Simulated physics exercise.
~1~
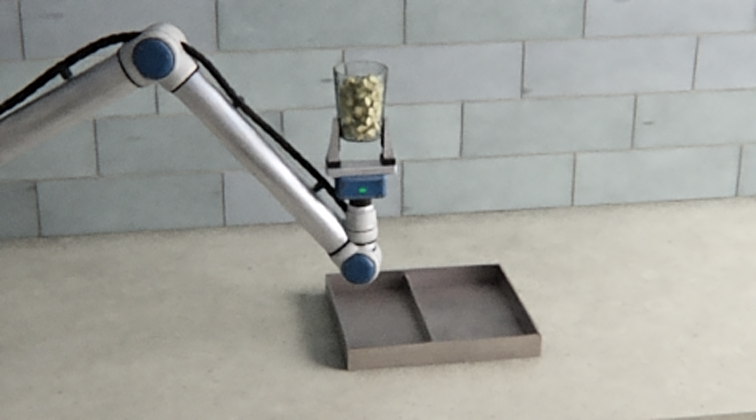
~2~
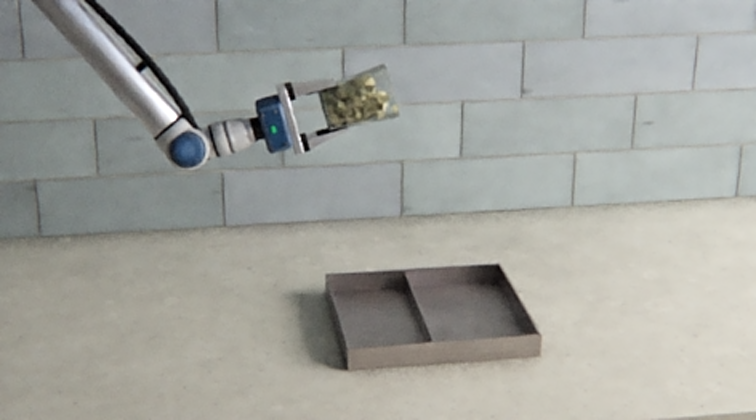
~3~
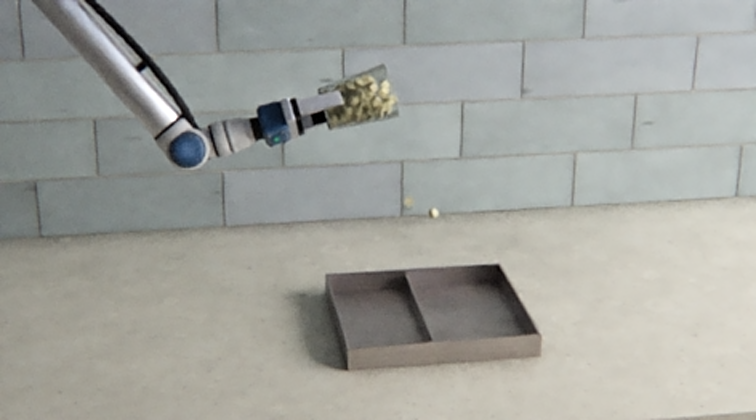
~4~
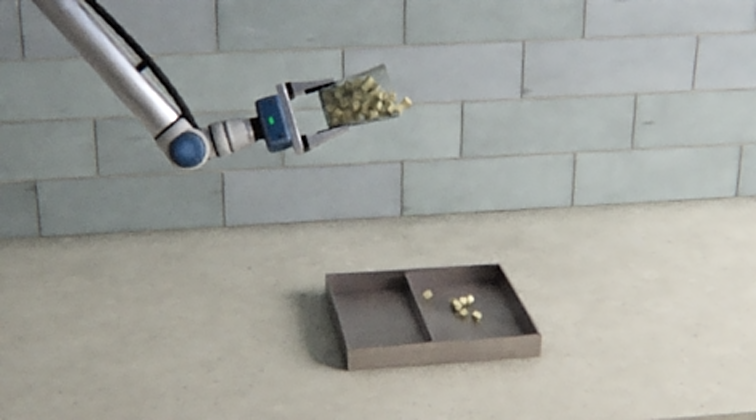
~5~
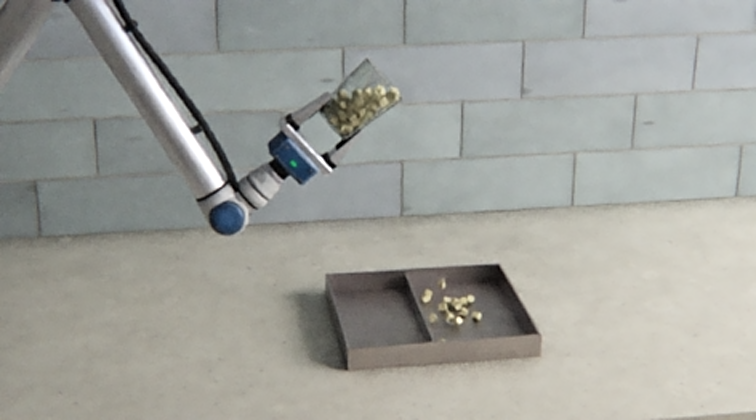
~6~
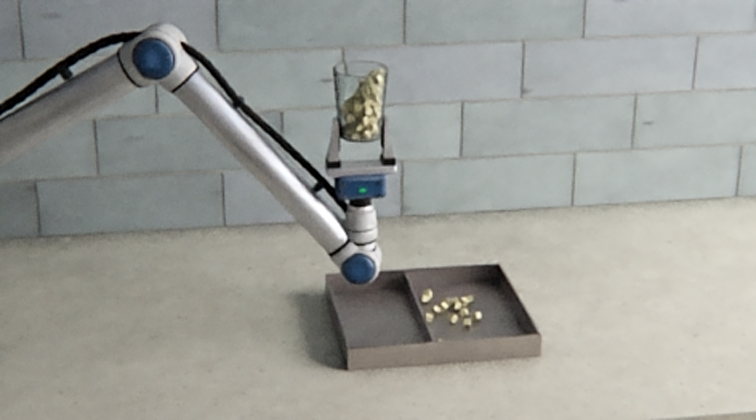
A robot arm tipped a clear cup of pale vegetable dice onto its side above a divided tray and twisted it, spilling a small scattering into the right-hand section, then stood the cup upright again with most of the pieces still inside.
